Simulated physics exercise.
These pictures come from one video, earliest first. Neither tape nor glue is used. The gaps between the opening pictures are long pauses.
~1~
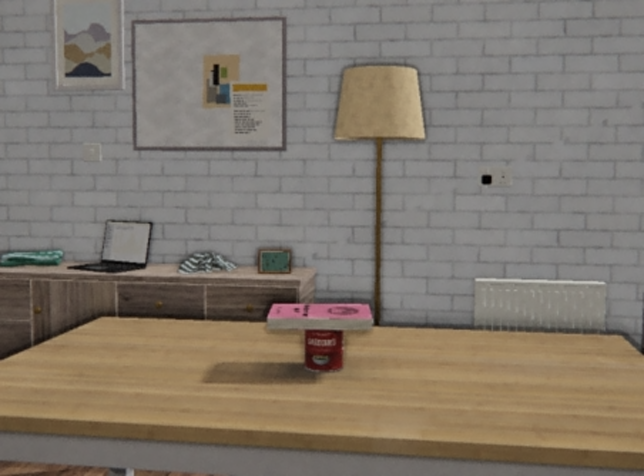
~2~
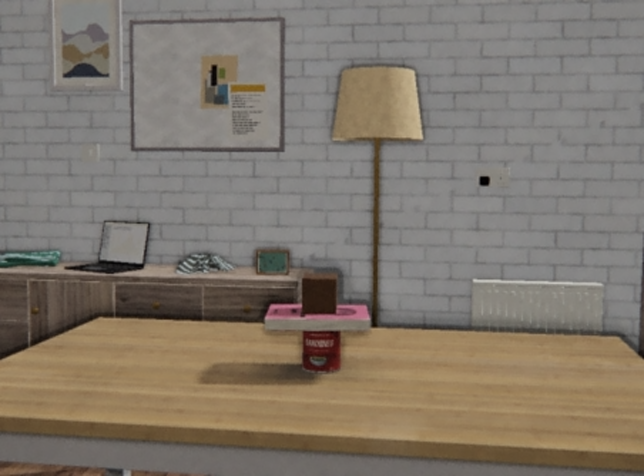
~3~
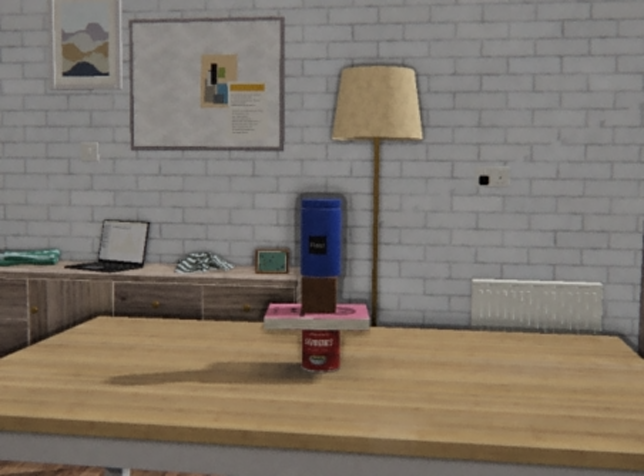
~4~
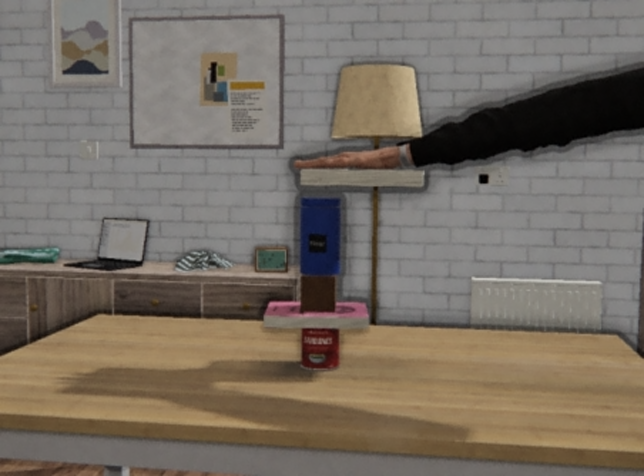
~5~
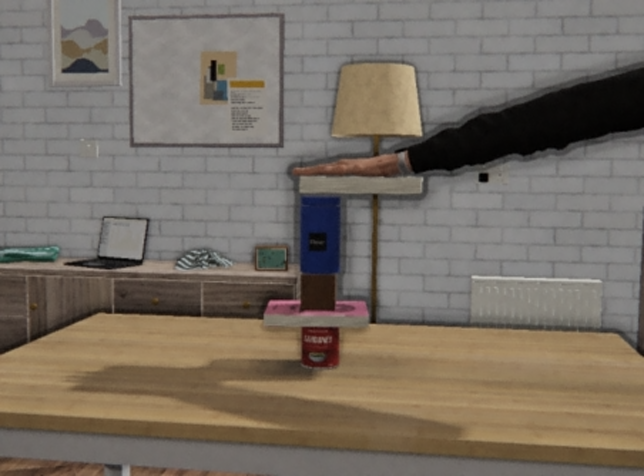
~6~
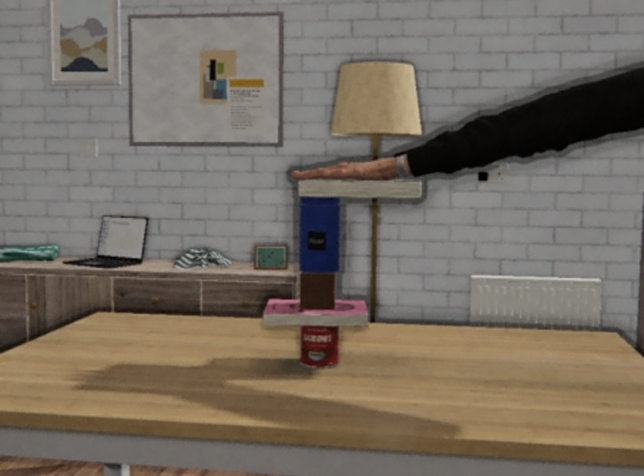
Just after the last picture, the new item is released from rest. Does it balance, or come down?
The balance fails.
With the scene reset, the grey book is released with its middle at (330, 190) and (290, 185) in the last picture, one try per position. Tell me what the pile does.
Try one: Stable. Try two: Collapse.
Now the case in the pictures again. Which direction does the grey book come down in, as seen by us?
To the right.
Then, 0.30 s on from there, grey book now fallen.
Then, 0.40 s on from there, things are still on the move.
Then, 0.90 s on from there, as before.
In the end, fallen, grey book; the other 4 unmoved. At the end, from the last picture's camera, grey book near (460, 363). The pile comes apart.
